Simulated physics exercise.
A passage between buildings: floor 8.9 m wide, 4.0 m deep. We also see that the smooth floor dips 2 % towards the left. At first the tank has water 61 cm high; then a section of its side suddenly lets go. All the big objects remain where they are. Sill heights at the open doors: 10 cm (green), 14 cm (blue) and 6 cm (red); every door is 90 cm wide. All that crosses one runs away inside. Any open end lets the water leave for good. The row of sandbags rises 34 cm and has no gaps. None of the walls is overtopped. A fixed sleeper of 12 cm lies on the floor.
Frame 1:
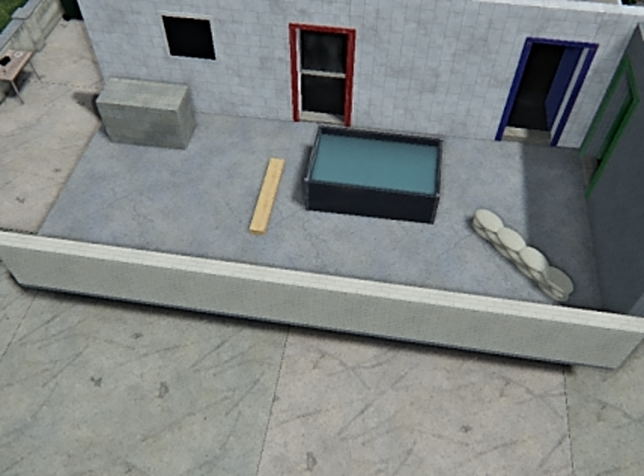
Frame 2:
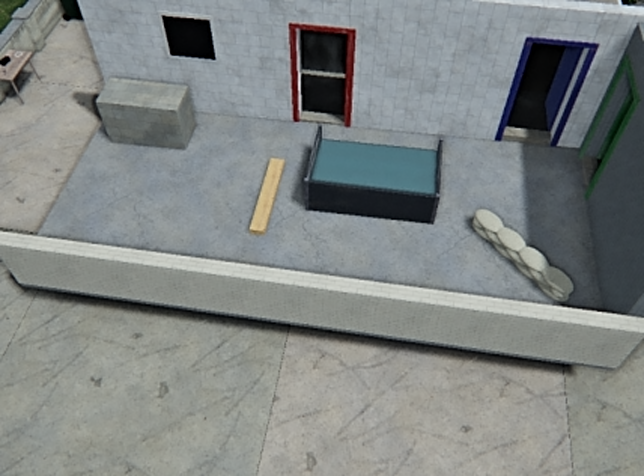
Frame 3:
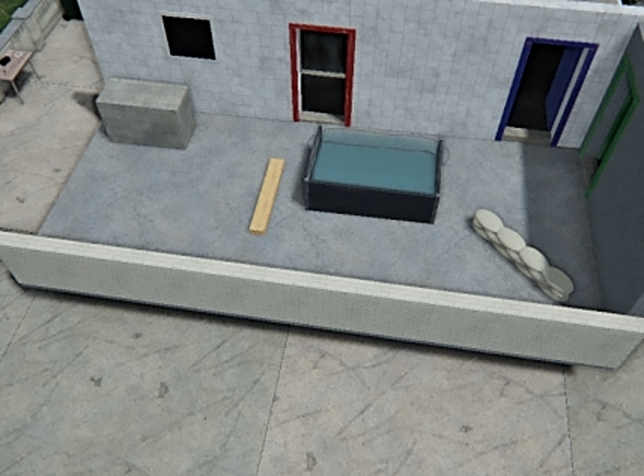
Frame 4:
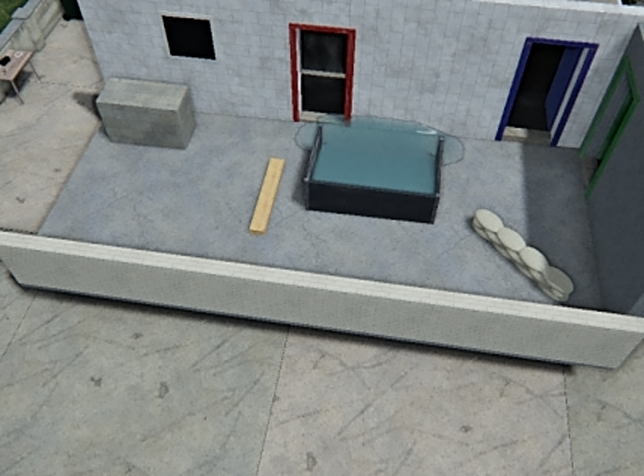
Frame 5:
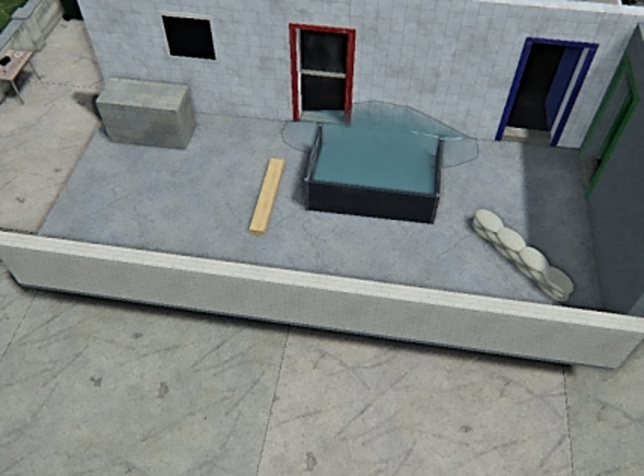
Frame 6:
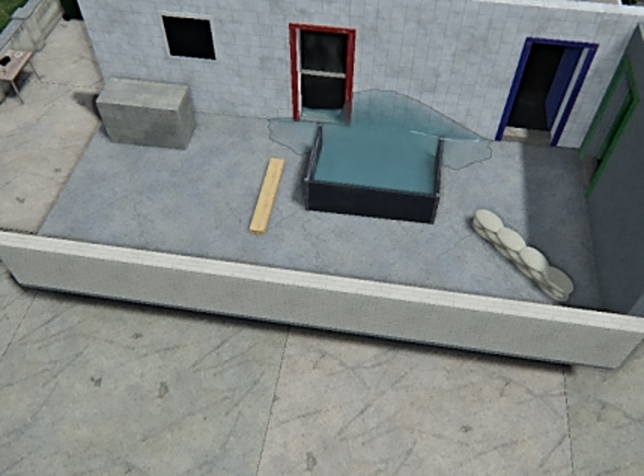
In a walled yard between buildings, a still dark tank of water starts pouring from its back, spreading a sheet beside the red door.
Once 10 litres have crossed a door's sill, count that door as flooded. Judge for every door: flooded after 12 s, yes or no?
Verdicts: Green door, yes; blue door, no; red door, yes.
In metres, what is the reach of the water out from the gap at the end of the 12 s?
About 6.0 m out.
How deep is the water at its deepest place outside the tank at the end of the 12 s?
It gets to some 7 cm.
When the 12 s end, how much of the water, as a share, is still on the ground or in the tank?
Around 54 percent of the water.
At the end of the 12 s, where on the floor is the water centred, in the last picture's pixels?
Pixel position near (346, 196).
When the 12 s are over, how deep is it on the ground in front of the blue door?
It comes to near 3.0 cm.
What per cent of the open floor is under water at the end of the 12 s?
Roughly 75 % of the floor.
A moment later water covers 15 % of the floor and is deepest (38 cm) near (370, 137); green door not reached, blue door 7 cm at the sill, 0 L in, red door 25 cm at the sill, 125 L in.
Soon after water covers 30 % of the floor and is deepest (22 cm) near (338, 154); green door 21 cm at the sill, 12 L in, blue door 7 cm at the sill, 0 L in, red door 18 cm at the sill, 204 L in.
Next water covers 45 % of the floor and is deepest (16 cm) near (544, 271); green door 12 cm at the sill, 47 L in, blue door 4 cm at the sill, 0 L in, red door 11 cm at the sill, 248 L in.
Later on water covers 70 % of the floor and is deepest (10 cm) near (202, 134); green door 4 cm at the sill, 51 L in, blue door 4 cm at the sill, 0 L in, red door 8 cm at the sill, 296 L in.
At the end water covers 75 % of the floor and is deepest (7 cm) near (444, 186); green door 1 cm at the sill, 51 L in, blue door 3 cm at the sill, 0 L in, red door 5 cm at the sill, 301 L in.
